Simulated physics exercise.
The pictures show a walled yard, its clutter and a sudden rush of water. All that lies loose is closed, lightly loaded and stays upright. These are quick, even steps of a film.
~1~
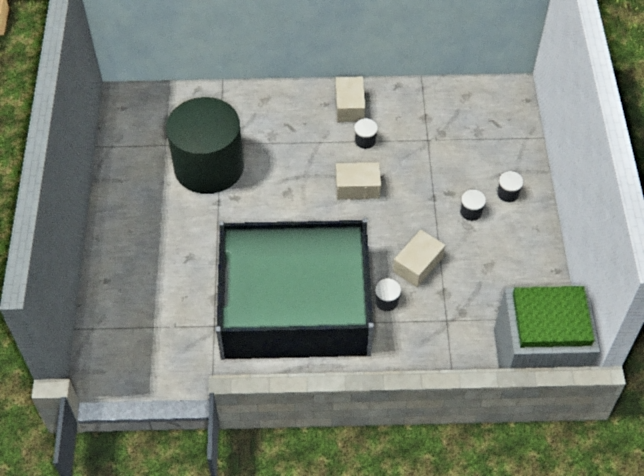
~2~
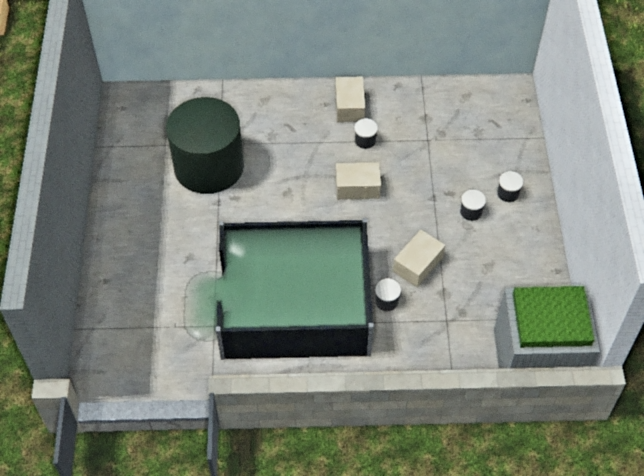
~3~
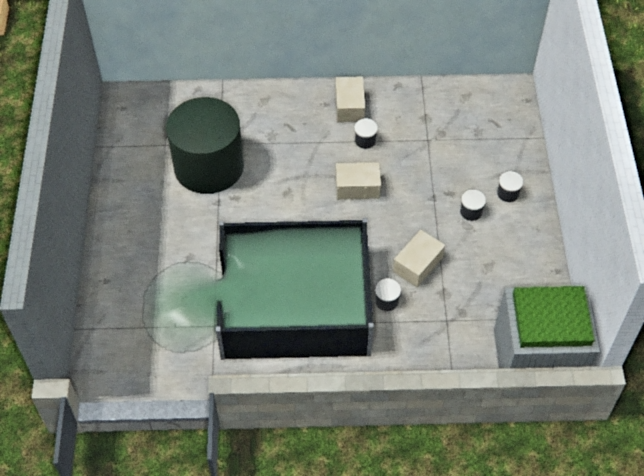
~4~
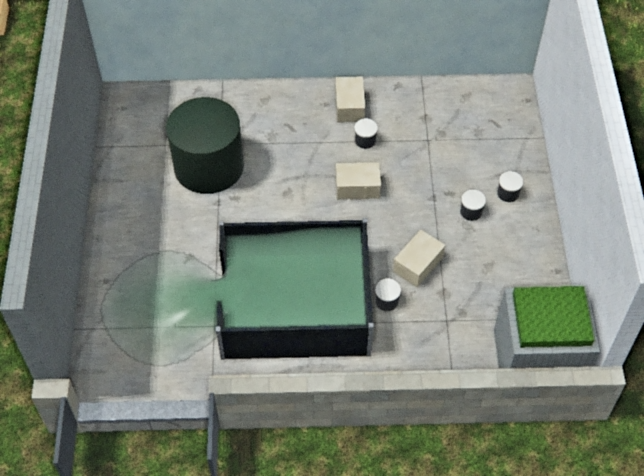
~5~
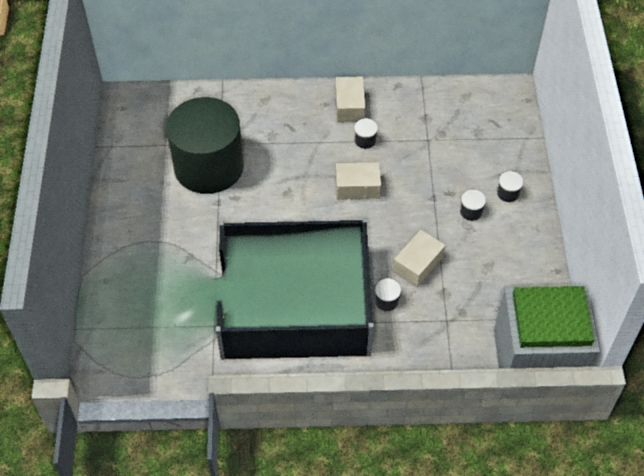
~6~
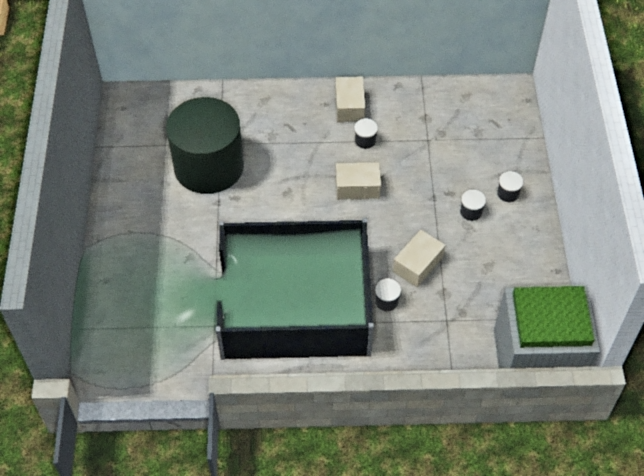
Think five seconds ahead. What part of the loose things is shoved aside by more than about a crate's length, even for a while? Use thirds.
Share: Under a third.
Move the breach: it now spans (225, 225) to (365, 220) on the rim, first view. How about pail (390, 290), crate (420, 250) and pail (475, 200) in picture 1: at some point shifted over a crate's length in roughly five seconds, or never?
As listed: No, no, under that.
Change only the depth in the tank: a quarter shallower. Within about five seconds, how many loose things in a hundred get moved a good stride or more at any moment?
Roughly 0 per cent.
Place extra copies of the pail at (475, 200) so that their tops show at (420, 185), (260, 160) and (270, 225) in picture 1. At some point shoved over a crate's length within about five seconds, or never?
In turn: Short of that, never so far, not that far.
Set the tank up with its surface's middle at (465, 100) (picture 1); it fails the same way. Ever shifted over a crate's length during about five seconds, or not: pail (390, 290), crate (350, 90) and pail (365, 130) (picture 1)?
As listed: Under that, moved that far, swept aside.
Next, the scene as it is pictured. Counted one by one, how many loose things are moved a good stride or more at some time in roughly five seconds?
I count 0.
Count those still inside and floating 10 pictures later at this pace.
The number is 0.
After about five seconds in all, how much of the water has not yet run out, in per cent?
Some 78 per cent.
A moment on, 0 of 8 are well off their spots; 0 afloat.
Next, 0 of 8 are well off their spots; 0 afloat.
Later, 0 of 8 are well off their spots; 0 afloat.
In the end, 0 of 8 are well off their spots, and 0 have been at some point; 0 afloat.
